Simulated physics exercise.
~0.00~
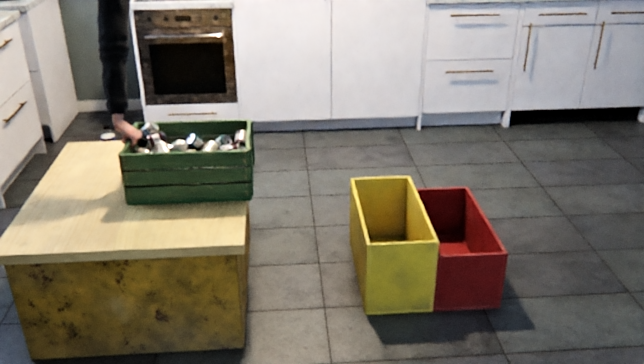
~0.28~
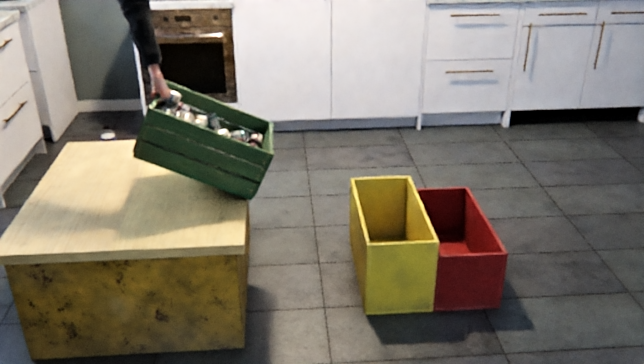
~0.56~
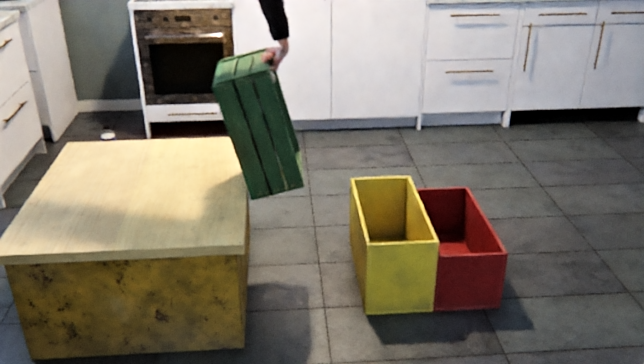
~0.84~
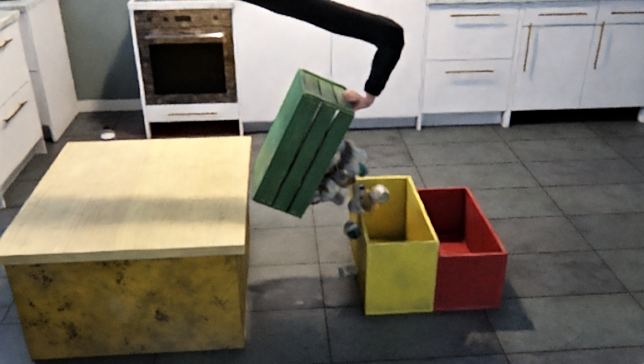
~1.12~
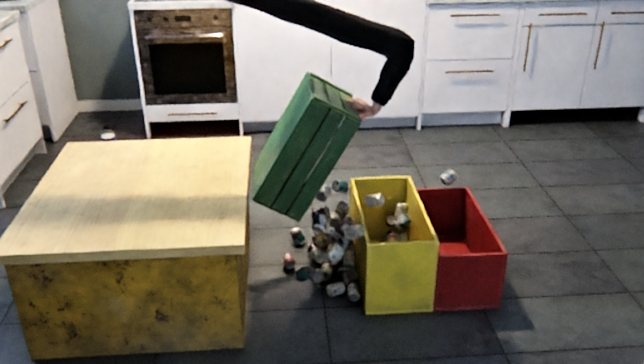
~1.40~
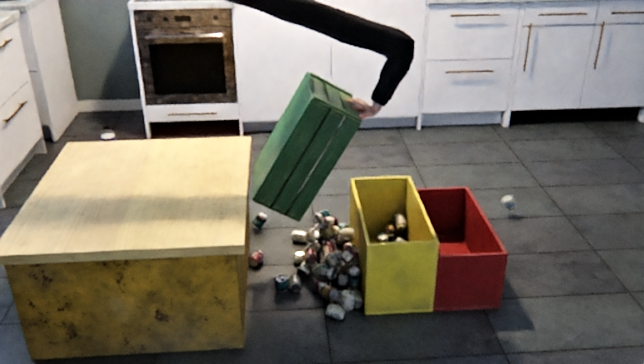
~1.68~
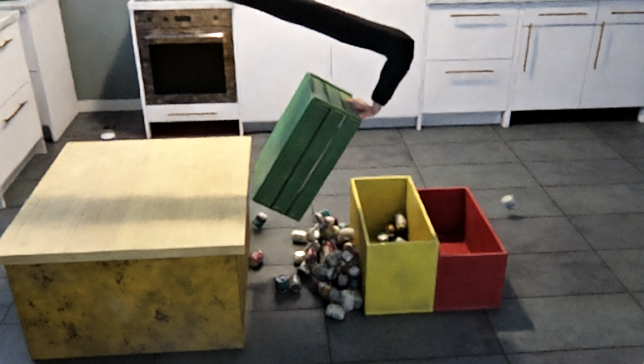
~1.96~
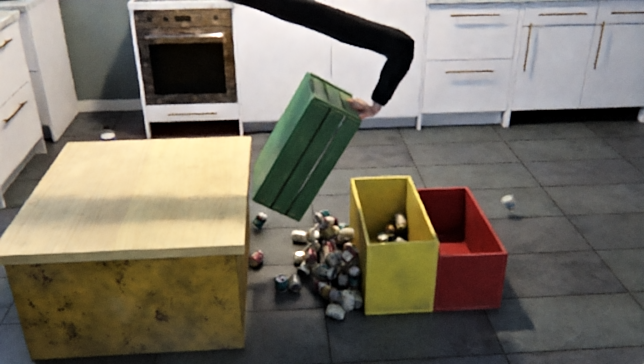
A hand tips small cans from a green box, spilling most beside the yellow bin.
